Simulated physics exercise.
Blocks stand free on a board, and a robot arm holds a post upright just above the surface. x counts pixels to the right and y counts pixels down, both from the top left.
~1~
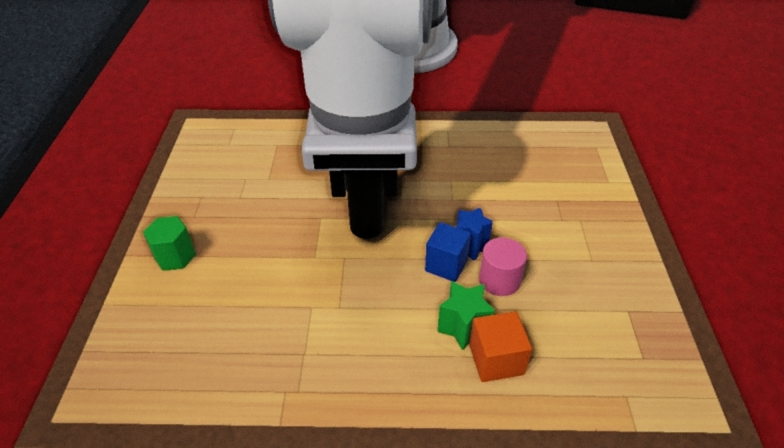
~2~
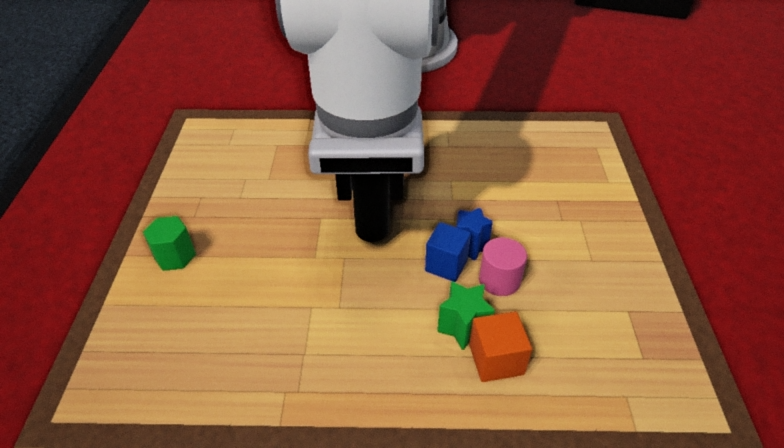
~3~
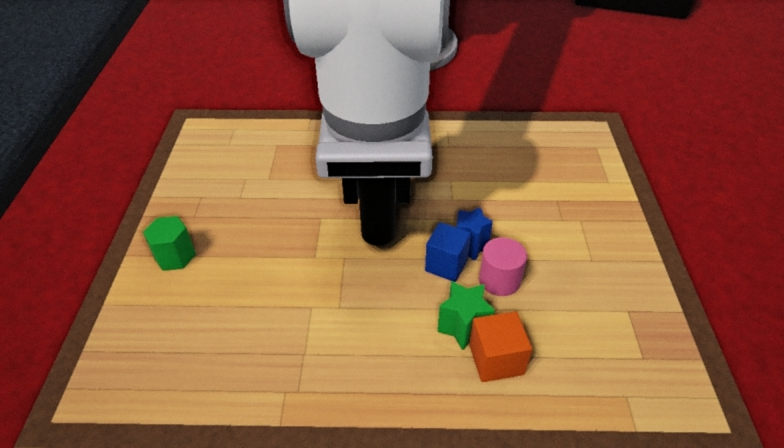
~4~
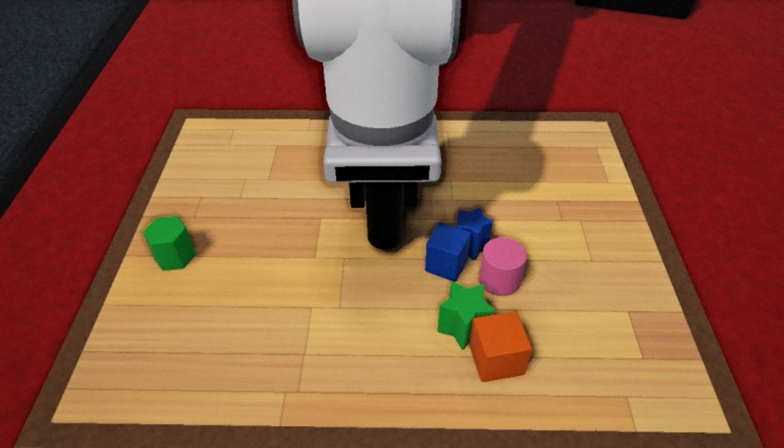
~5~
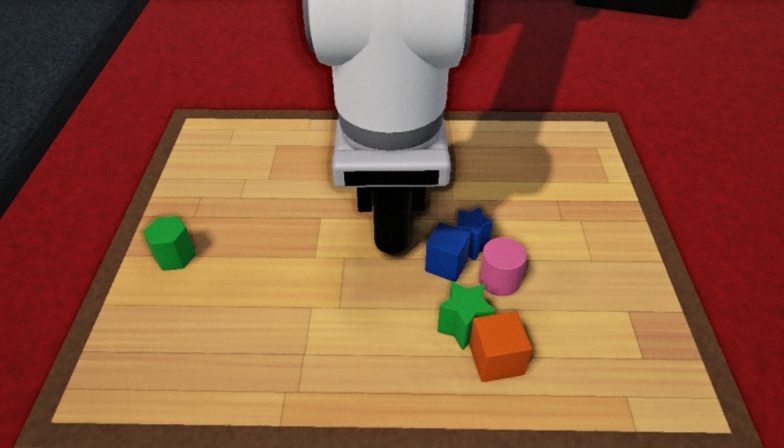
A wooden board with a dark border lies on a red surface, seen from above and in front by a camera that stays still. A green block sits alone at the left, while a blue cube, a blue star, a pink cylinder, a green star and an orange cube cluster right of centre. The white robot arm holding a black post slides it slightly rightward and nearer, and the blocks remain still.
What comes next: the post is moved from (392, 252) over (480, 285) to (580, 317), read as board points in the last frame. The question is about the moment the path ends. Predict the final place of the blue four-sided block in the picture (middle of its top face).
I'd place it at (626, 281), taking the centre of its top.
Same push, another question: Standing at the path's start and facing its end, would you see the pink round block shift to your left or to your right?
Answer: Left.
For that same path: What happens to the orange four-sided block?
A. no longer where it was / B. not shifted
It's B.
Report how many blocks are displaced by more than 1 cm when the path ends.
I think two will be displaced.
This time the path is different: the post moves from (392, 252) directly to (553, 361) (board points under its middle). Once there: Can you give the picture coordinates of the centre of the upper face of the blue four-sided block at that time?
Roughly at (484, 249).
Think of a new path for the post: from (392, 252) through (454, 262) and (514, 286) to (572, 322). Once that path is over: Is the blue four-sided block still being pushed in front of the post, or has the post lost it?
In front, I predict.
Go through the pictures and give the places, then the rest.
In the first picture, tip of the post (367, 227), middles of tops, blue four-sided block (449, 238), green star-shaped block (467, 300), blue star-shaped block (474, 219), orange four-sided block (502, 333), pink round block (505, 252).
In the second picture, post (372, 230), nothing pushed.
In the third picture, post (378, 234), nothing pushed.
In the fourth picture, post (385, 237), nothing pushed.
In the fifth picture, post (392, 241), blue four-sided block (449, 238), green star-shaped block (467, 300), blue star-shaped block (474, 219), orange four-sided block (502, 333), pink round block (505, 252).
What follows on the original path. One third of the way, post (451, 264); blue four-sided block (490, 250), turned 20° anticlockwise; blue star-shaped block (477, 219), turned 15° anticlockwise; pink round block (531, 257).
Two thirds of the way, post (515, 285); blue four-sided block (557, 267), turned 35° anticlockwise; blue star-shaped block (477, 219), turned 15° anticlockwise; pink round block (596, 263).
At the end, post (584, 307); blue four-sided block (626, 281), turned 55° anticlockwise; green star-shaped block unmoved; blue star-shaped block (477, 219), turned 15° anticlockwise; orange four-sided block unmoved; pink round block (649, 259).
